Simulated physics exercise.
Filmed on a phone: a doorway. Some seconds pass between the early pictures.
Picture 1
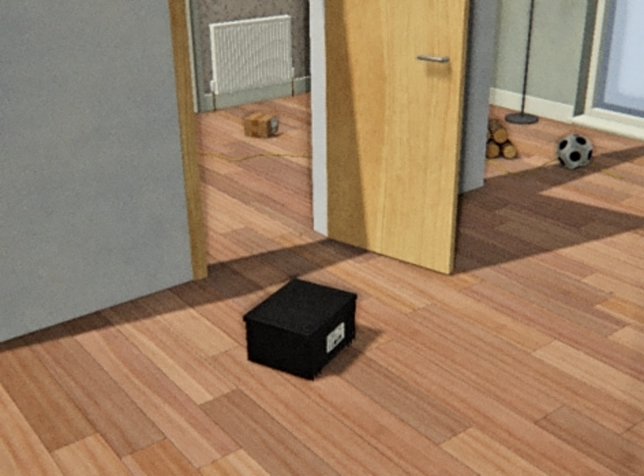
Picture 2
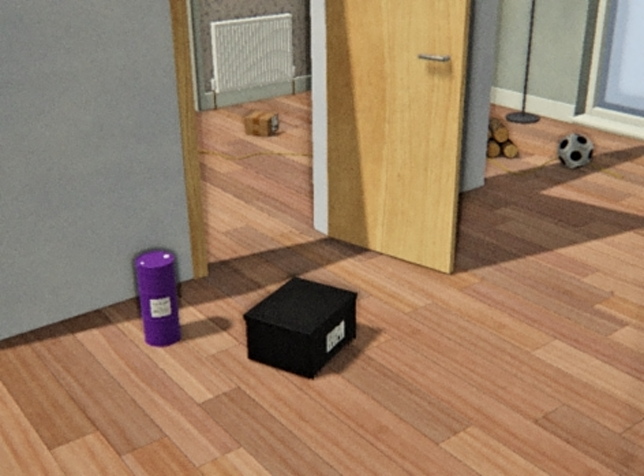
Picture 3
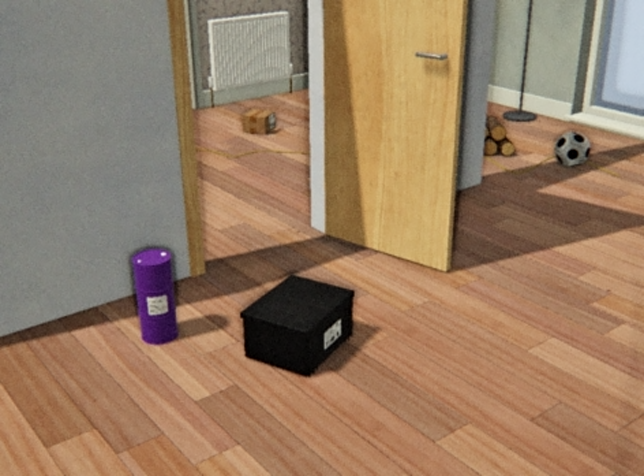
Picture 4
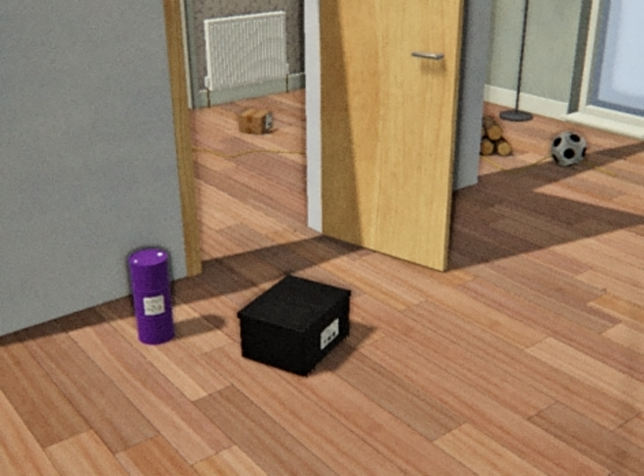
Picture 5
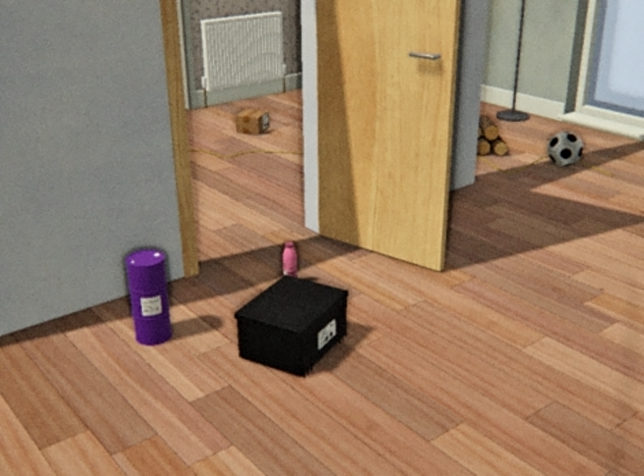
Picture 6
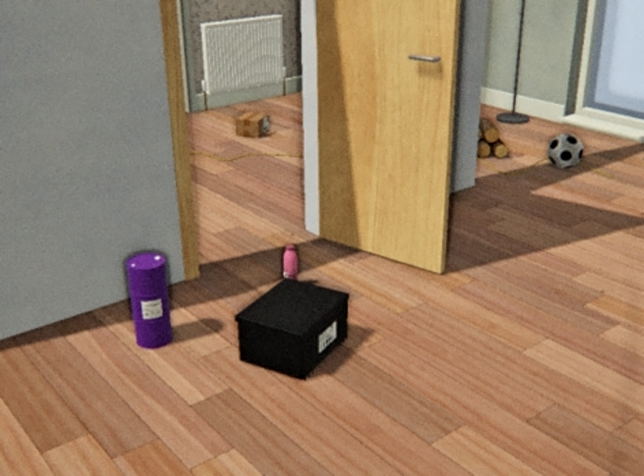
A purple canister appears left of the black tote, then a pink bottle appears behind it.
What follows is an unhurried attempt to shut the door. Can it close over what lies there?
Outcome: The door shuts.
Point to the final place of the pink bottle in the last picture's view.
Around (201, 249).
Then, 1.10 s after the last picture, door at 66°.
Then, 1.80 s after the last picture, door at 27°; pink bottle slid well along near (257, 263).
Then, 2.10 s after the last picture, door at 10°; pink bottle slid well along near (226, 255).
Then, 2.60 s after the last picture, door at 0°; pink bottle on its side near (196, 249).
At rest, door at 0°; tipped over on the floor, pink bottle; the other 2 in place. Seen from the same camera at the end, pink bottle near (201, 249).
